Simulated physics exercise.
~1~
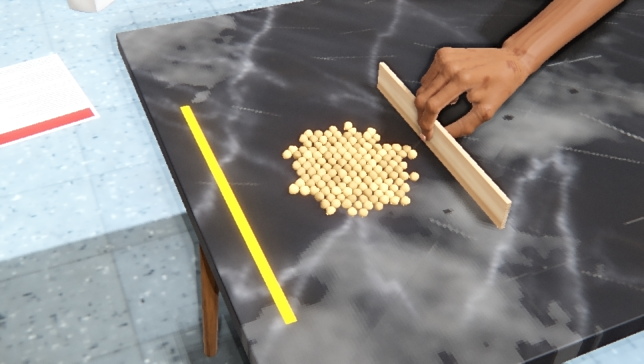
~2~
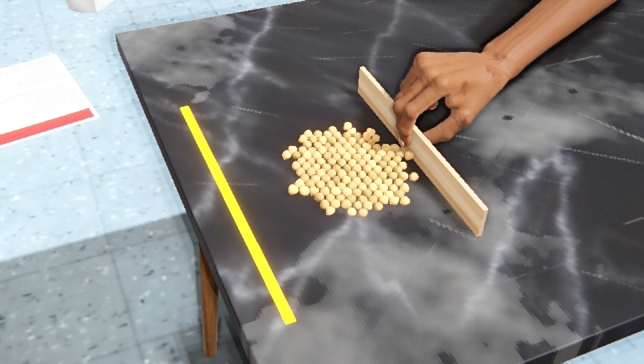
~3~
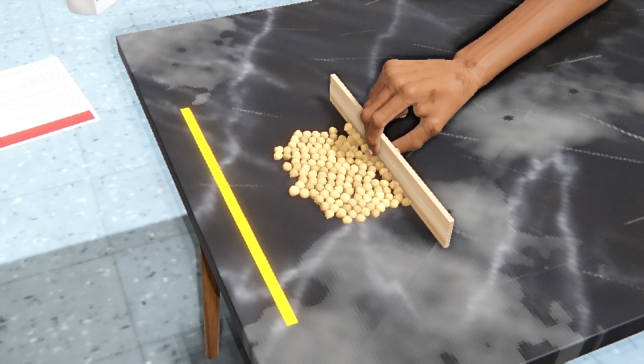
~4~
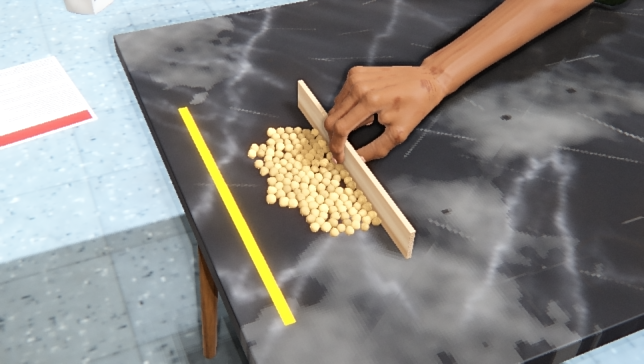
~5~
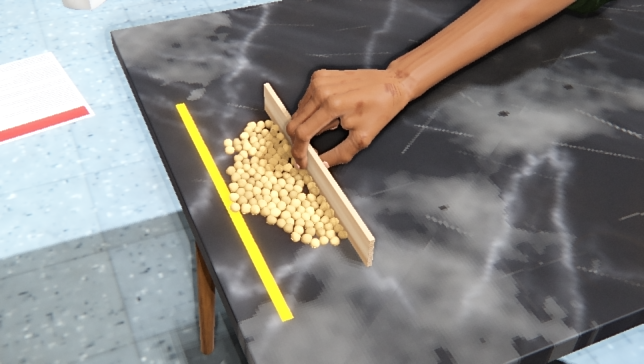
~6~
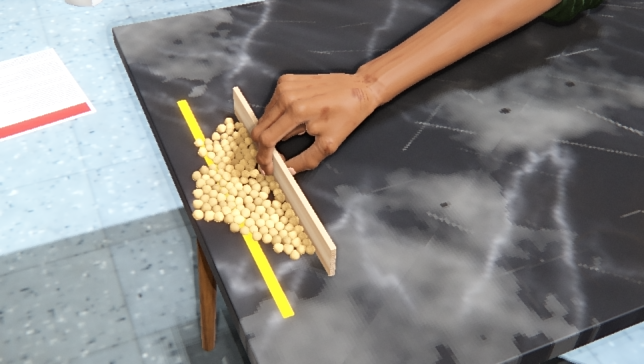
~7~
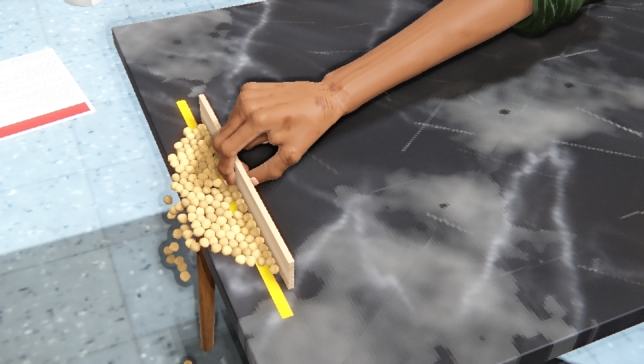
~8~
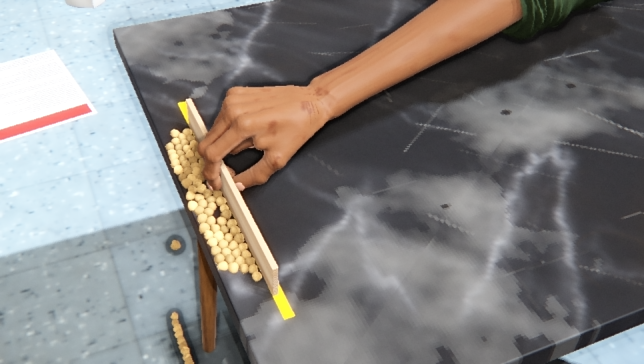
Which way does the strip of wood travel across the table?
It moves to the left, pushed by the hand towards the yellow tape.
